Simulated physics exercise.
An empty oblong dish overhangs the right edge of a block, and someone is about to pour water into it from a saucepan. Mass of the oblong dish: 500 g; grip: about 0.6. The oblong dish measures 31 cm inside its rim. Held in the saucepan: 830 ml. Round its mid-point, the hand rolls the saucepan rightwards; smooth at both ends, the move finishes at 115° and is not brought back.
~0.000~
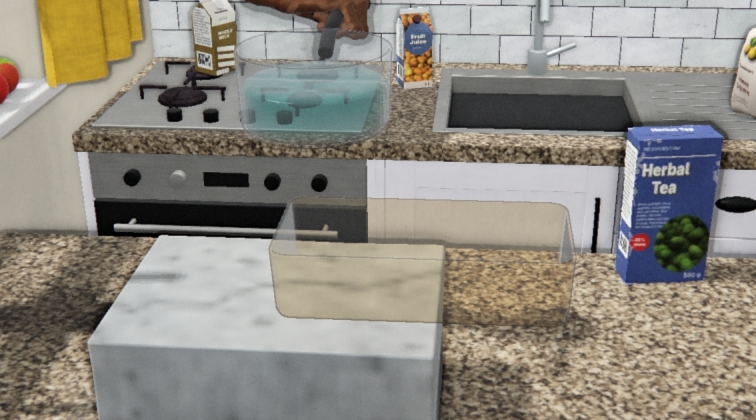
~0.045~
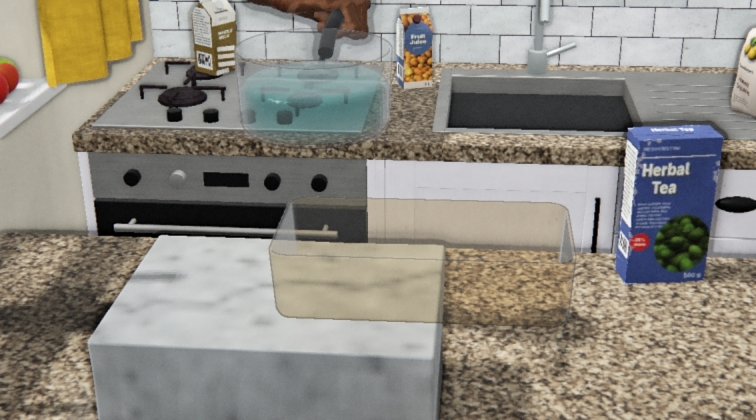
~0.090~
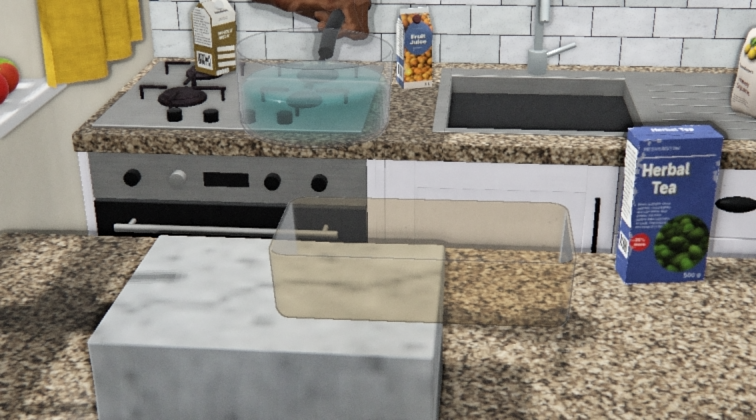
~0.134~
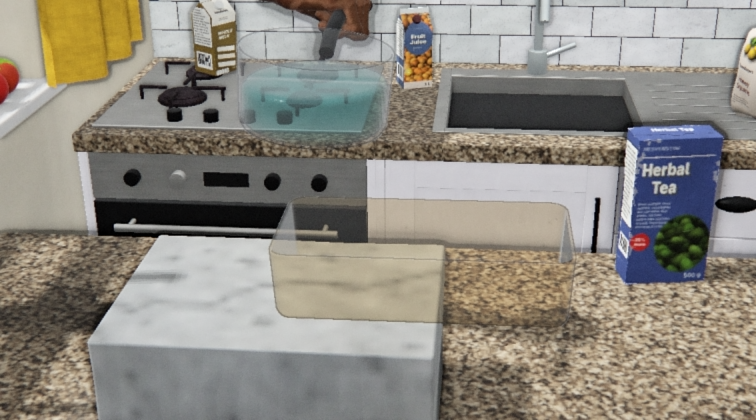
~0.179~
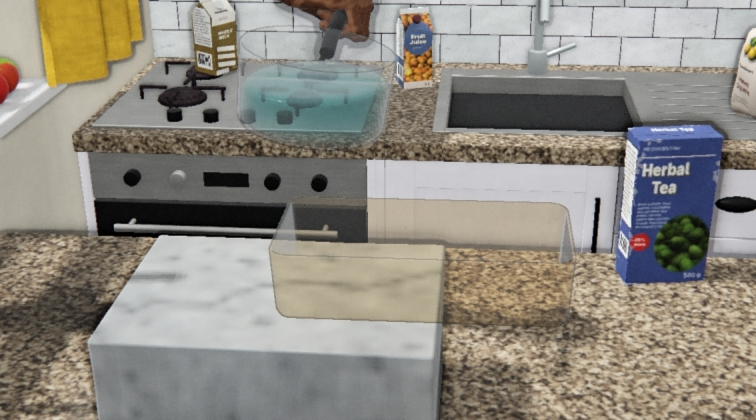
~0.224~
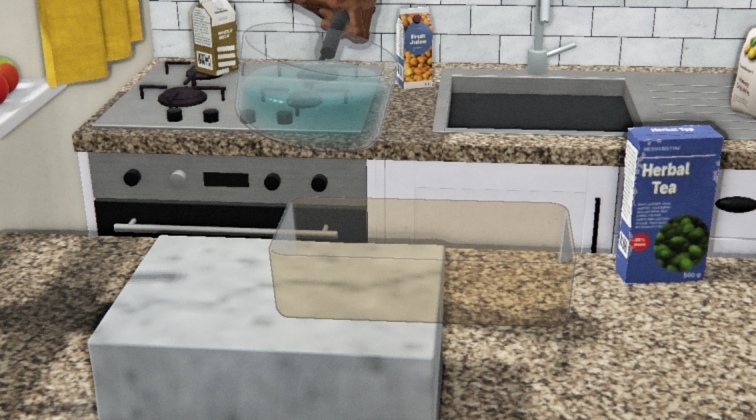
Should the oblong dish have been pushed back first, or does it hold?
This oblong dish tips over.
After 0.62 s the tilt is 74° and 60 per cent is still to pour; the oblong dish lies level with 5 per cent in it.
After 0.91 s the tilt is 110° and 9 per cent is still to pour; the oblong dish leans 23° with 78 per cent in it.
After 1.22 s the tilt is 115° and 0 per cent is still to pour; the oblong dish leans 82° with 28 per cent in it.
After 1.55 s the tilt is 115° and 0 per cent is still to pour; the oblong dish leans 108° with 0 per cent in it.
In the end the oblong dish leans 180° with 0 per cent in it.
